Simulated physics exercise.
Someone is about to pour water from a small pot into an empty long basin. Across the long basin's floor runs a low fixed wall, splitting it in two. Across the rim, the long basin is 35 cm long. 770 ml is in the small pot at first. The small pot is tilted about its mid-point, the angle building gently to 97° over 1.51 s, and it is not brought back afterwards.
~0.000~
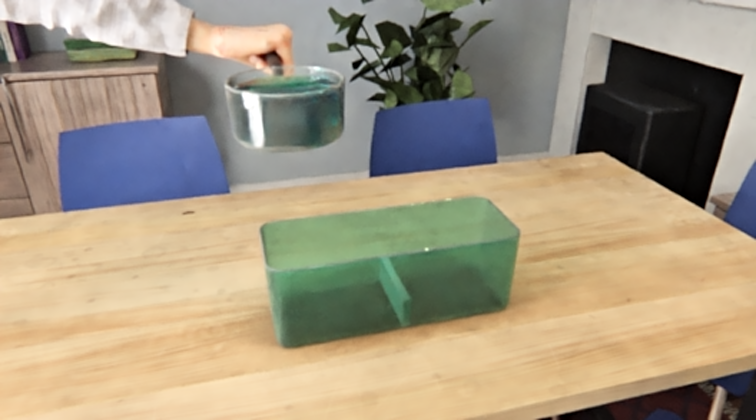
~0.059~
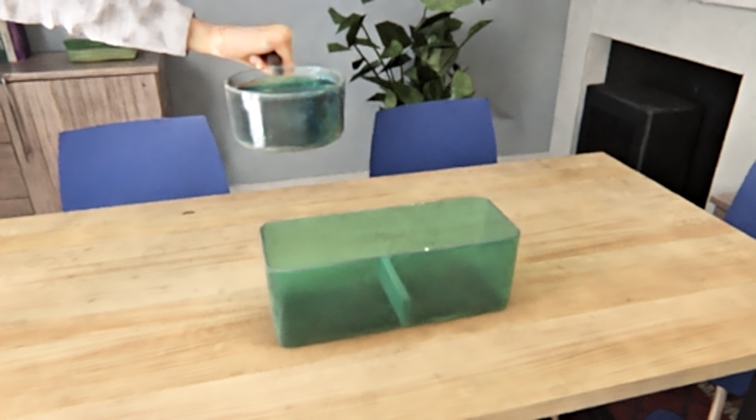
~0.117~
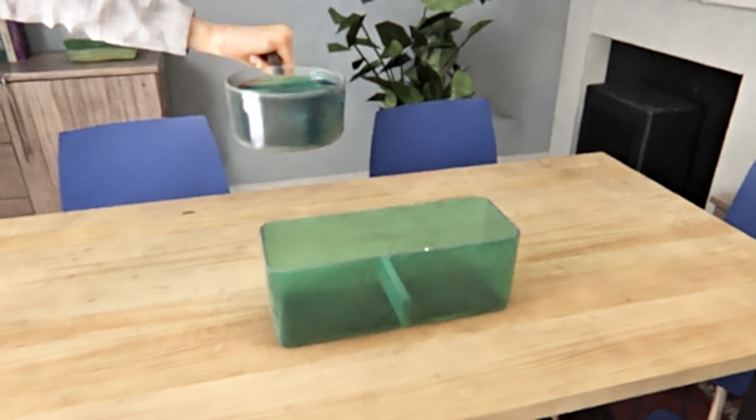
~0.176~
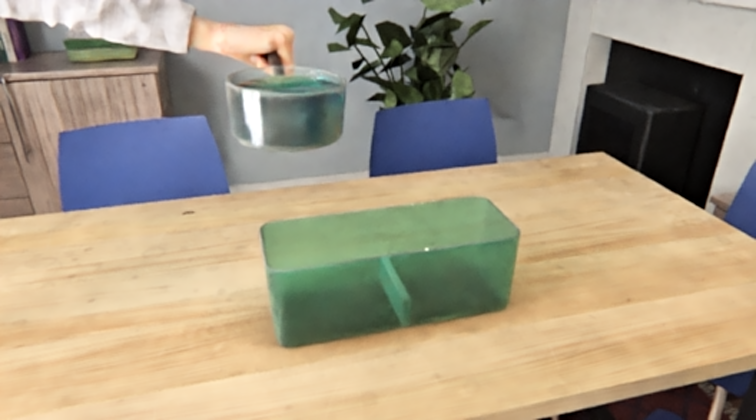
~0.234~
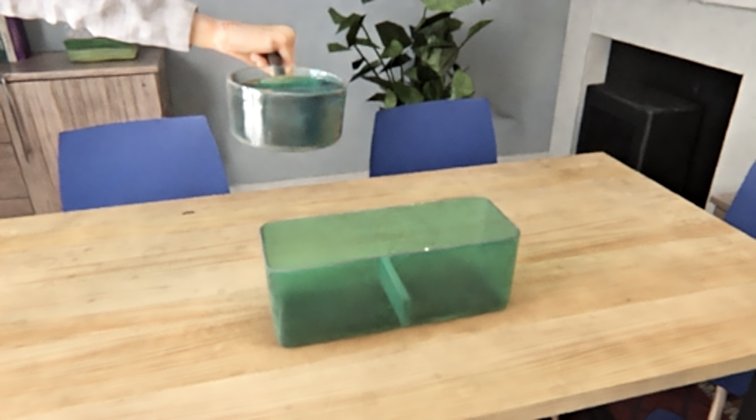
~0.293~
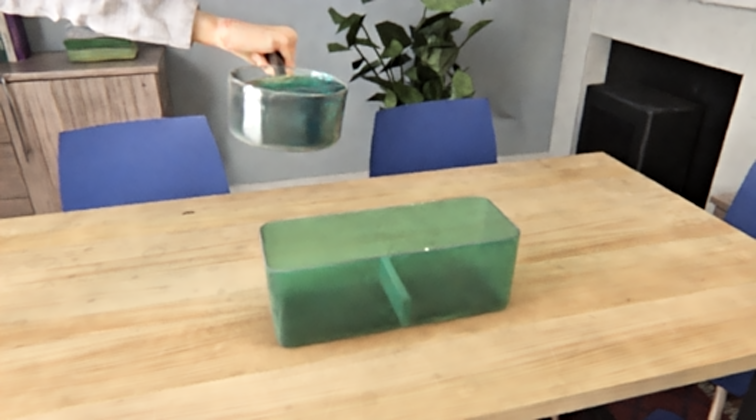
A hand holding a small pot of water above a divided green basin on a wooden table, tilting it very slightly.
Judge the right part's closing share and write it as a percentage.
I would judge it at 67 per cent.
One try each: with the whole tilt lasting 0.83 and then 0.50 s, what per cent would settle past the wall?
About 65 %, then about 50 %.
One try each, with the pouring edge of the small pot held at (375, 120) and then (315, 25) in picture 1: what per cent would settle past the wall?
Respectively 85 and 50 %.
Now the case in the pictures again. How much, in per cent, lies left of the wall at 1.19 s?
Around 10 in a hundred.
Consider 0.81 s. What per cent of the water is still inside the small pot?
Remaining: Near 62 % of the total.
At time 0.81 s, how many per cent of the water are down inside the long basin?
Around 10%.
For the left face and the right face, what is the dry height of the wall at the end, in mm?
34 mm left, 20 mm right.
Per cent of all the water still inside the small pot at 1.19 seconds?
Around 14 in a hundred.
Then, 0.81 s in, the tilt is 54° and 61 per cent is still to pour, 3 is left of the wall and 7 right of it.
Then, 1.19 s in, the tilt is 86° and 14 per cent is still to pour, 10 is left of the wall and 63 right of it.
Then, 1.58 s in, the tilt is 97° and 1 per cent is still to pour, 28 is left of the wall and 67 right of it.
Then, 2.01 s in, the tilt is 97° and 0 per cent is still to pour, 32 is left of the wall and 67 right of it.
Finally, 32 per cent lies left of the wall, 67 right of it and 1 outside.
